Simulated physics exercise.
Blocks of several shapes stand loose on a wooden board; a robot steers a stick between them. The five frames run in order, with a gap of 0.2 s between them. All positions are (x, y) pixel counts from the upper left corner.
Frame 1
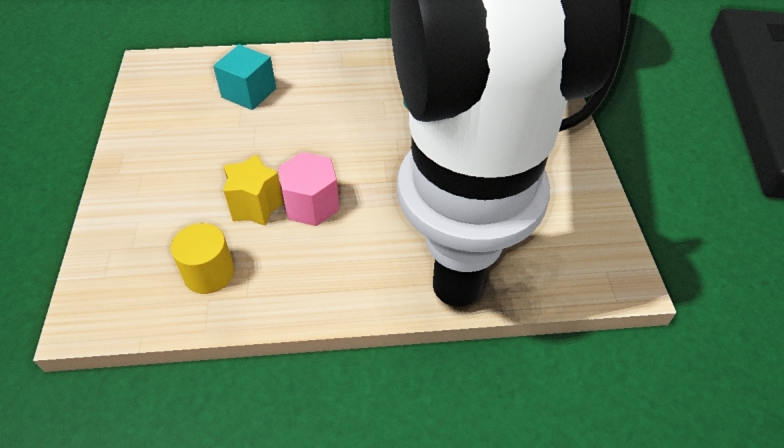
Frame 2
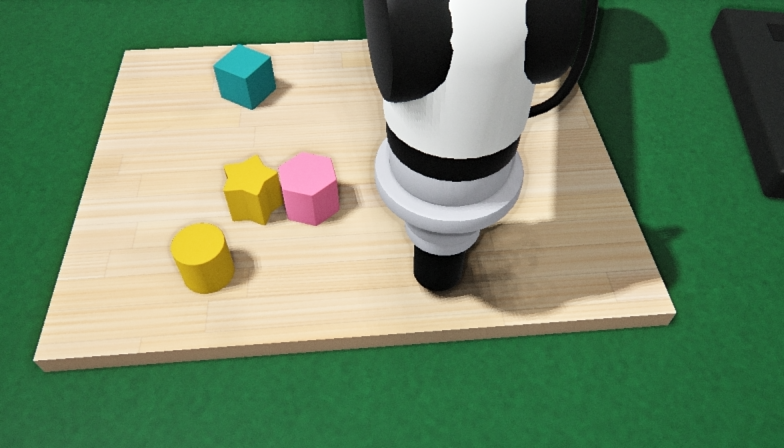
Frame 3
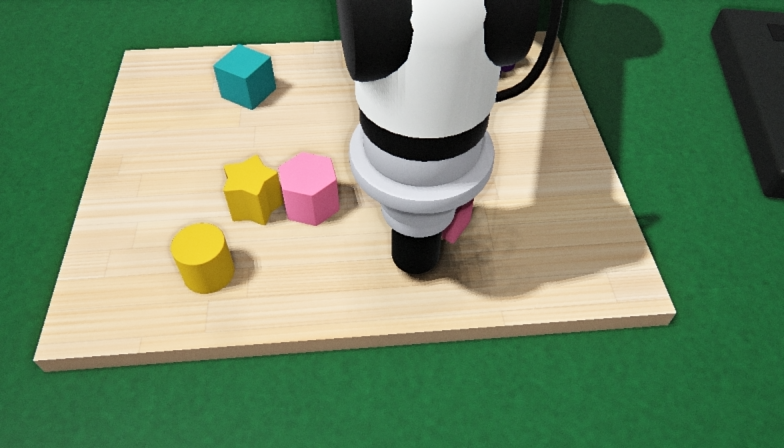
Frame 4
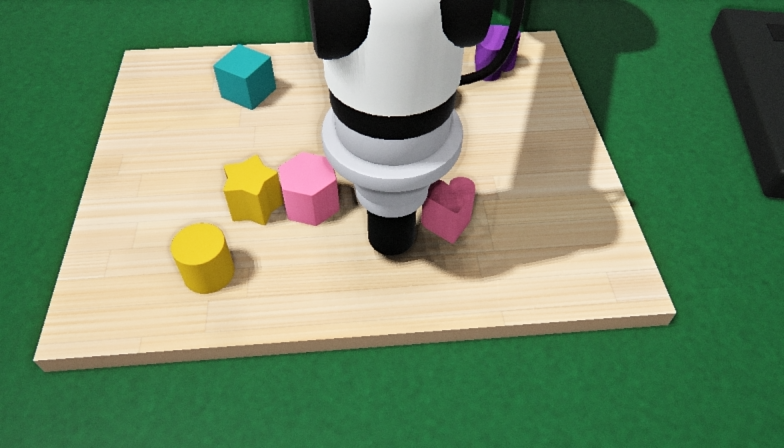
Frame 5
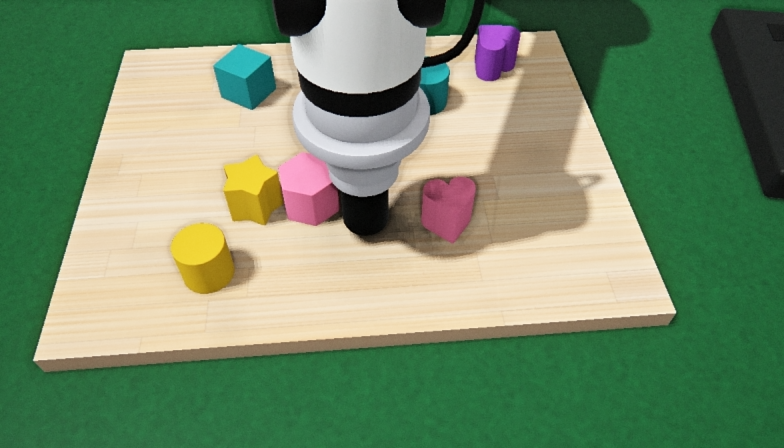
We see a robot arm with a black stick move left and slightly upward across a wooden board of colourful blocks, revealing a pink heart block, then purple and teal ones, as it nears the still pink six-sided block.
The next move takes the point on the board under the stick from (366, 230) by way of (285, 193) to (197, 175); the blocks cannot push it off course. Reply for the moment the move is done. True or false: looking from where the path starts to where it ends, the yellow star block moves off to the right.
False.
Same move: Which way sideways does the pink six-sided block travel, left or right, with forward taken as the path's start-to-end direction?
The right-hand side.
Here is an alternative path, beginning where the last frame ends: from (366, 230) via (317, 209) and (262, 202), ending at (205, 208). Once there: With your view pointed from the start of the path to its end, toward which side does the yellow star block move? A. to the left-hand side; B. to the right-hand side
A.
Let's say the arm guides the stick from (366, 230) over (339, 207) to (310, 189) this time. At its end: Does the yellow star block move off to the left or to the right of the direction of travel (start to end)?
Heads left.
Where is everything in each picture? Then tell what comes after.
The first picture shows lower end of the stick at (457, 287), tops of blocks, yellow star block at (248, 175), pink six-sided block at (307, 173), pink heart block hidden.
The second picture shows stick at (437, 273), blocks as before.
The third picture shows stick at (415, 256), blocks as before.
The fourth picture shows stick at (391, 239), blocks as before.
The fifth picture shows stick at (366, 220), yellow star block at (248, 175), pink six-sided block at (307, 173), pink heart block at (451, 192).
On the path given first. One third of the way, stick at (311, 192); yellow star block at (220, 173), turned 55° anticlockwise; pink six-sided block at (266, 153).
Two thirds of the way, stick at (251, 176); yellow star block at (198, 174), turned 105° anticlockwise; pink six-sided block at (211, 135).
At the end, stick at (193, 165); yellow star block at (173, 175), turned 180° anticlockwise; pink six-sided block at (162, 117), turned 25° clockwise; pink heart block not moved.
